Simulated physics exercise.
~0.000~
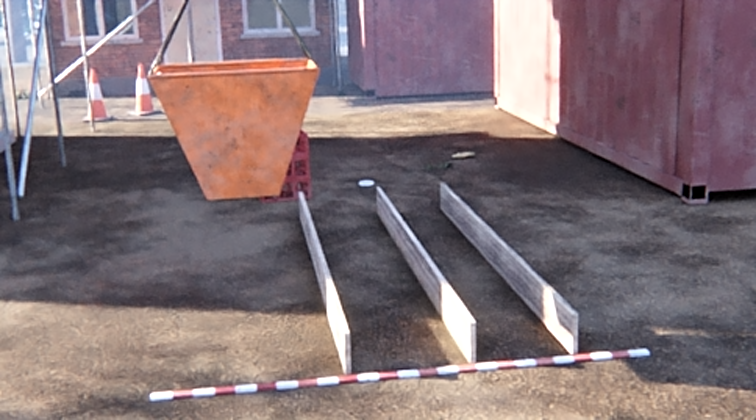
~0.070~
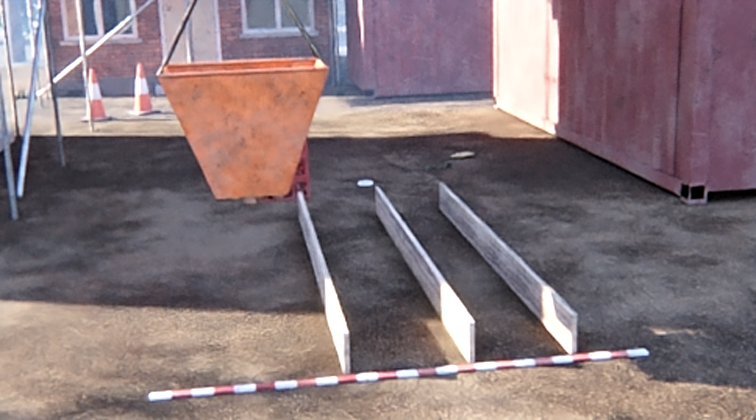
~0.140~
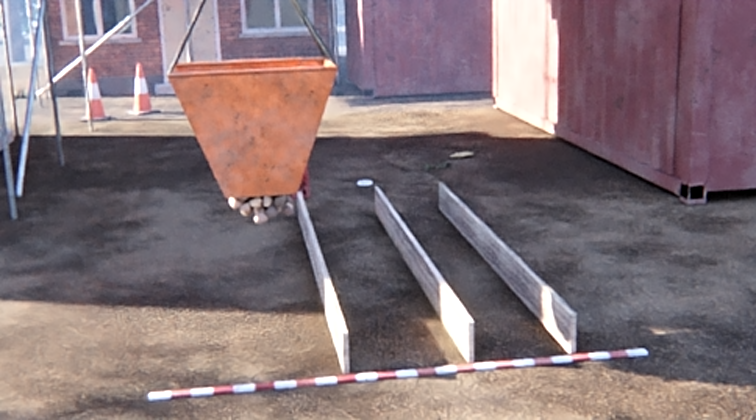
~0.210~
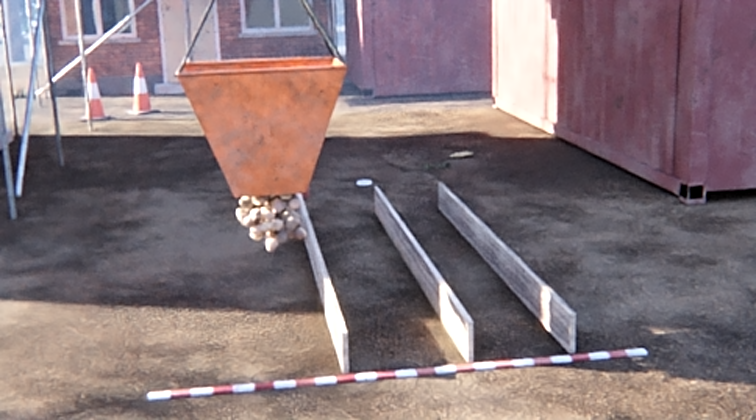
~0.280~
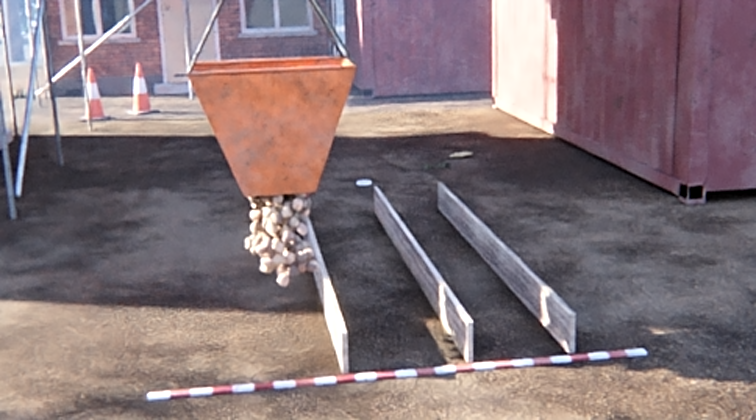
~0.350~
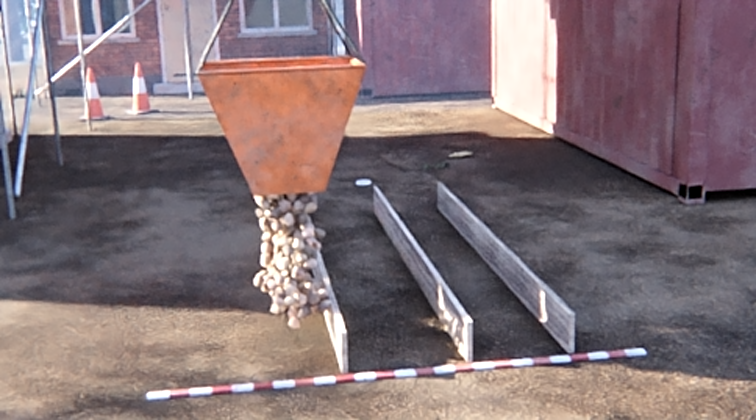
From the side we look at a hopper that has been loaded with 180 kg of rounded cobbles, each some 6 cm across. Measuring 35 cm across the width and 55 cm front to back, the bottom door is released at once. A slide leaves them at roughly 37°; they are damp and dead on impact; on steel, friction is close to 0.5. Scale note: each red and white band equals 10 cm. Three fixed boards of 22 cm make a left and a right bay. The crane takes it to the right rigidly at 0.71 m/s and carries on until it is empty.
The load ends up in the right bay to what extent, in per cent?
To about 0 per cent.
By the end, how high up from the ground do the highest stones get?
Roughly 22 centimetres.
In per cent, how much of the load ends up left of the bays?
Around 55 per cent of it.
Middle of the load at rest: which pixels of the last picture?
I'd point to somewhere near (323, 324).
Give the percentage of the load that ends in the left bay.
45 in a hundred.
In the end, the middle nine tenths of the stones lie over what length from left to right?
It covers roughly 110 centimetres from left to right.
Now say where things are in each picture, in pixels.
In the first picture, the outlet is at (243, 188); nothing has dropped yet.
In the second picture, the outlet is at (252, 187); 4 % is out.
In the third picture, outlet at (261, 186), the stream shows down to (261, 207); 89 % still inside.
In the fourth picture, outlet at (270, 185), the stream shows down to (270, 233); 80 % still inside.
In the fifth picture, outlet at (280, 185), the stream shows down to (281, 267); 69 % still inside.
In the sixth picture, outlet at (289, 184), the stream shows down to (297, 292); 55 % still inside.
After 0.7 s, 4 % in the hopper, 61 % falling or lying left of the bays, 35 % falling or lying in the left bay; the stones farthest right are at (382, 313).
After 1.1 s, 0 % in the hopper, 54 % falling or lying left of the bays, 46 % falling or lying in the left bay; the stones farthest right are at (431, 304).
After 1.7 s, 0 % in the hopper, 54 % falling or lying left of the bays, 46 % falling or lying in the left bay; the stones farthest right are at (439, 319).
After 2.6 s, 0 % in the hopper, 54 % falling or lying left of the bays, 46 % falling or lying in the left bay; the stones farthest right are at (439, 319).
After 4.5 s, 0 % in the hopper, 54 % left of the bays, 46 % in the left bay; the stones farthest right are at (439, 319).
